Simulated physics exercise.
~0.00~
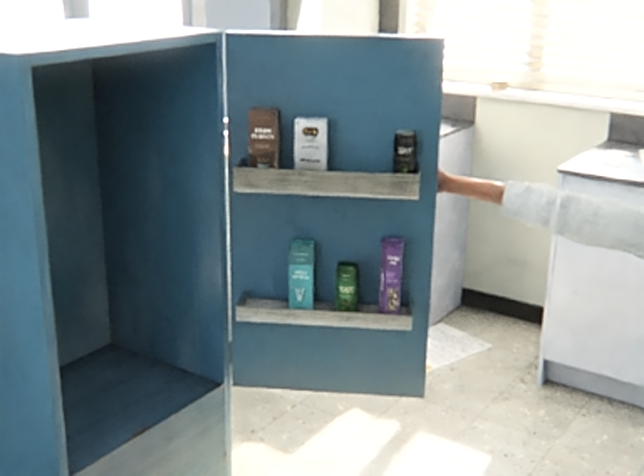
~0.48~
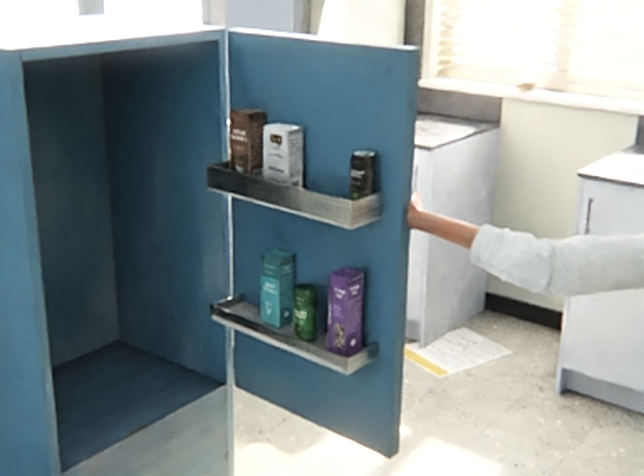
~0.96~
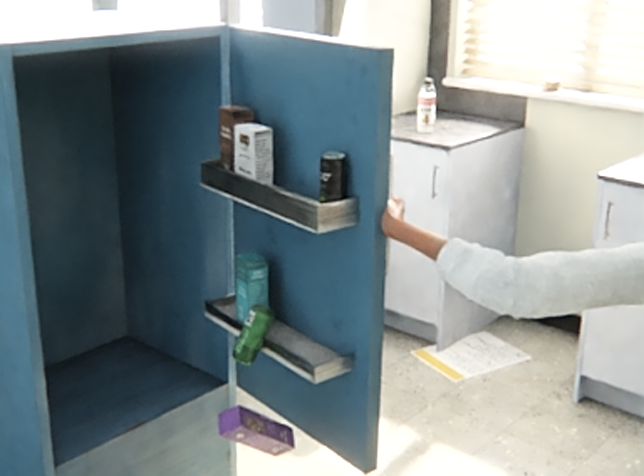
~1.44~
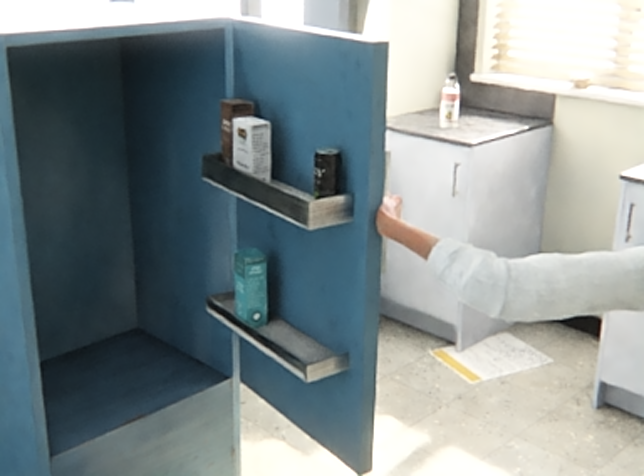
Blue cabinet door being pushed towards shut by a hand, purple carton and green can toppling from the lower rack, four items staying.
